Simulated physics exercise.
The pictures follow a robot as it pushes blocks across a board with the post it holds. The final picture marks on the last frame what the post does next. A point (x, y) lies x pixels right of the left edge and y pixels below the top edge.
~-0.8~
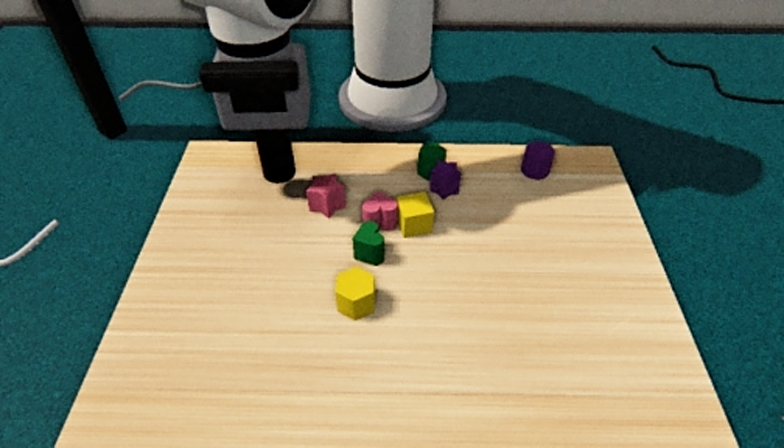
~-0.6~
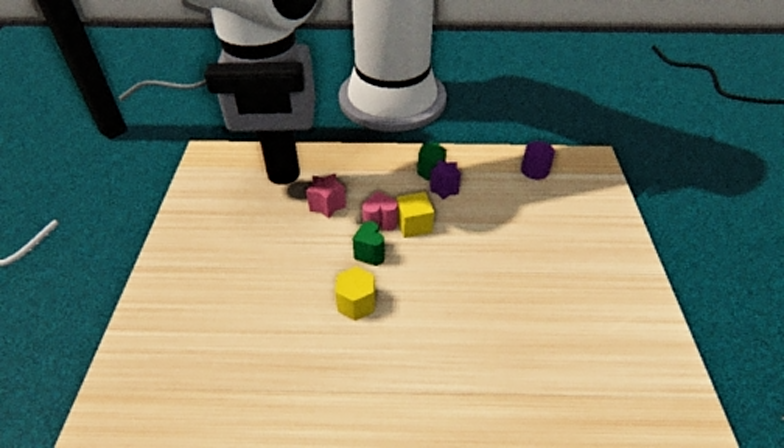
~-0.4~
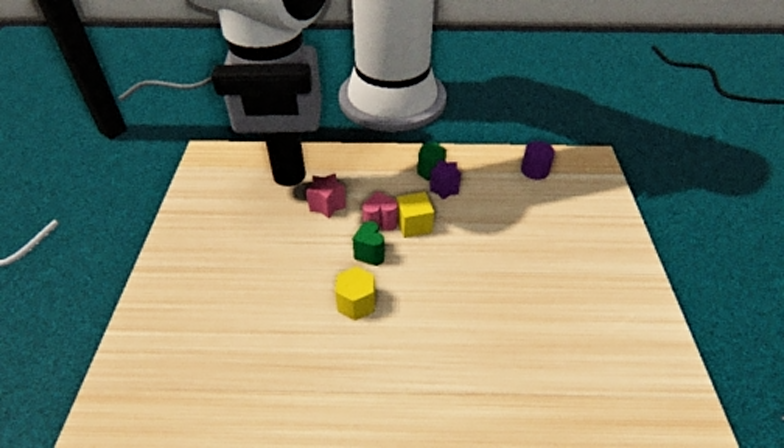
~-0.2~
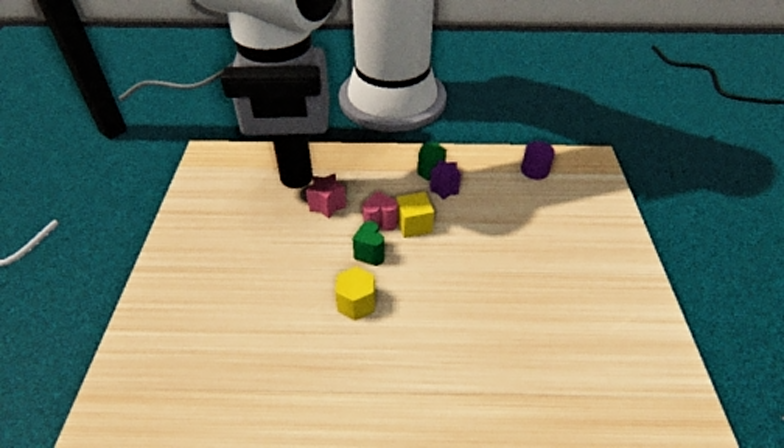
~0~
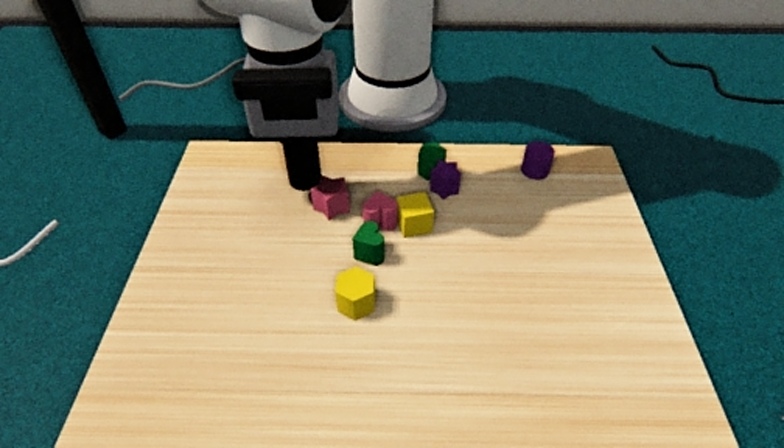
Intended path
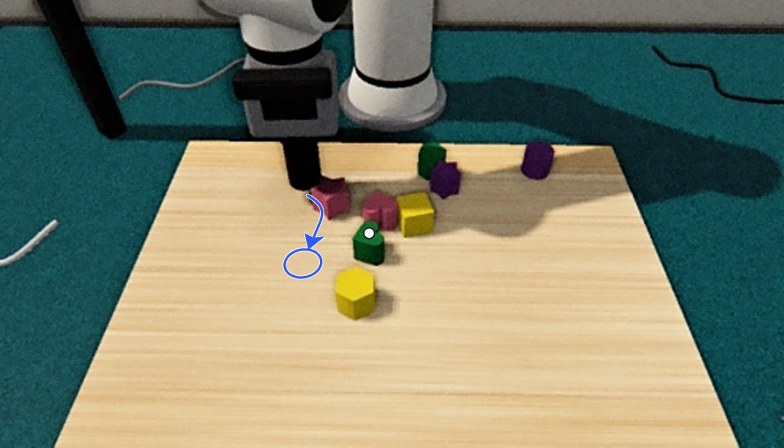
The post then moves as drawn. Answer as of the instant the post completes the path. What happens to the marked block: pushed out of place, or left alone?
It keeps its spot.
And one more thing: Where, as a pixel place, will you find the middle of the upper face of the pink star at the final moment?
Near (348, 206).
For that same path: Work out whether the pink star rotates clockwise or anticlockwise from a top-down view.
It goes anticlockwise.
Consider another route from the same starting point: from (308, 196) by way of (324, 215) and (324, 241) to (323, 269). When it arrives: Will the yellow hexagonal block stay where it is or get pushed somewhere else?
Here's my answer: The yellow hexagonal block remains in position.
Path on the board, from (308, 196) over (322, 214) and (314, 237) to (303, 263); the dot is on the green heart.
On the path given first. One third of the way, post at (320, 199); pink star at (348, 200); pink heart at (382, 204), turned 15° anticlockwise.
Two thirds of the way, post at (311, 223); pink star at (348, 206), turned 25° anticlockwise; pink heart at (383, 206), turned 20° anticlockwise.
At the end, post at (300, 248); pink star at (348, 206), turned 25° anticlockwise; green heart in place; pink heart at (383, 206), turned 20° anticlockwise.
